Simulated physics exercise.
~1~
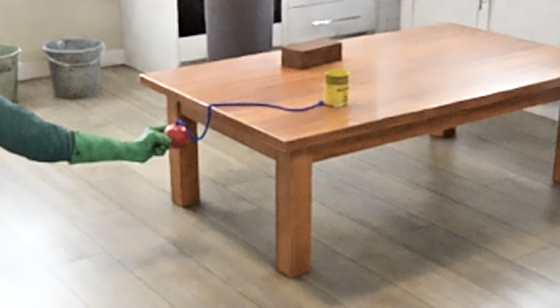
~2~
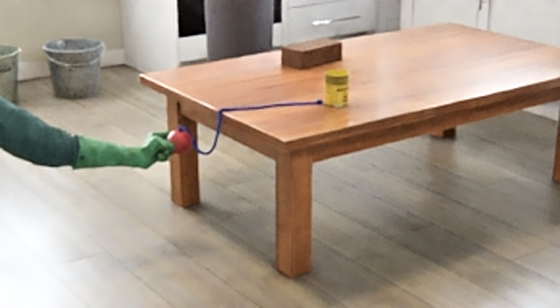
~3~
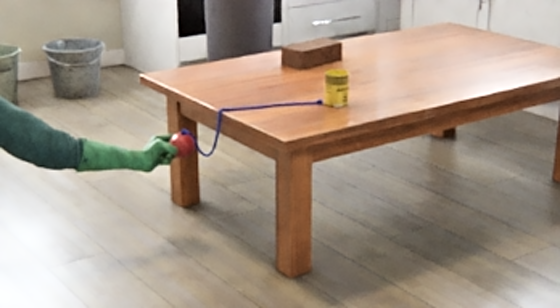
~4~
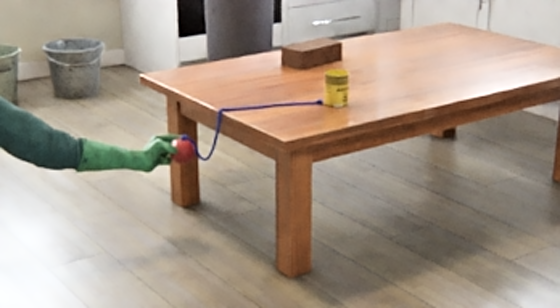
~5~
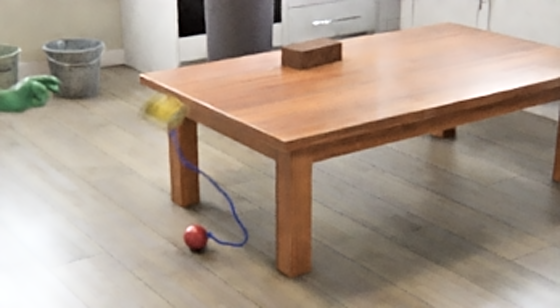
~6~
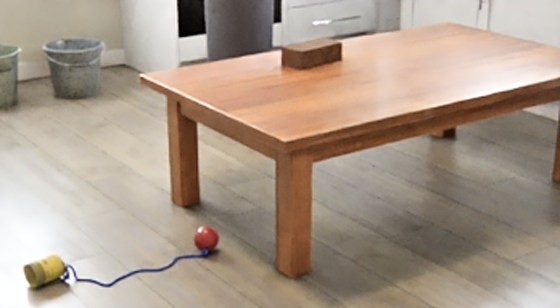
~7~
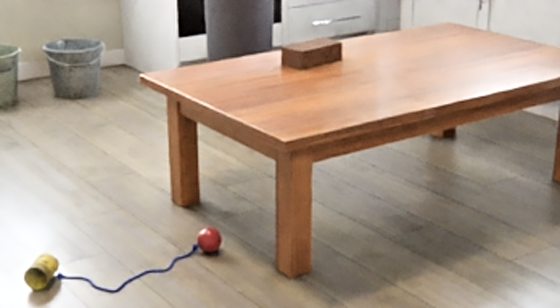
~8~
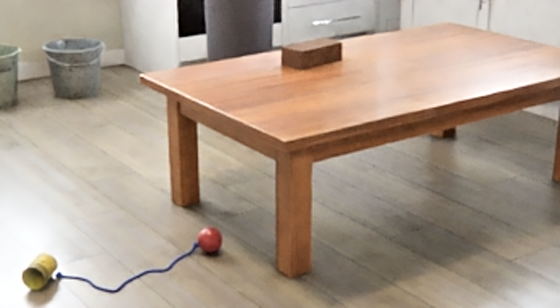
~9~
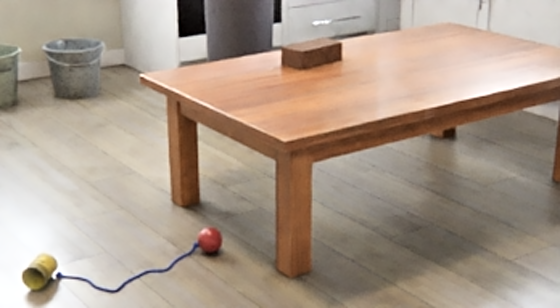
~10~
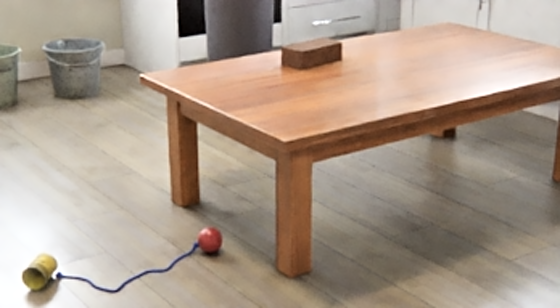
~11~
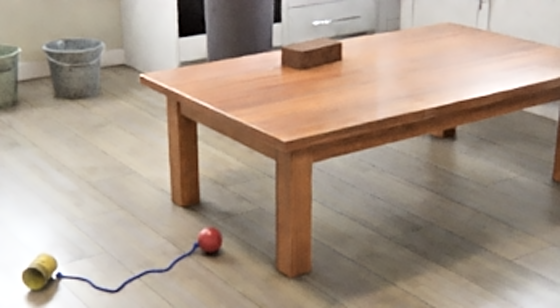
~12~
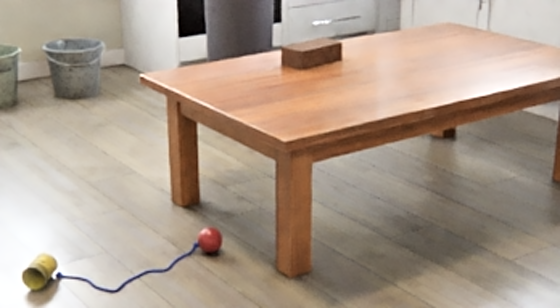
Green-gloved hand releasing a red ball beside a wooden table, the attached cord dragging a yellow cup off onto the floor.
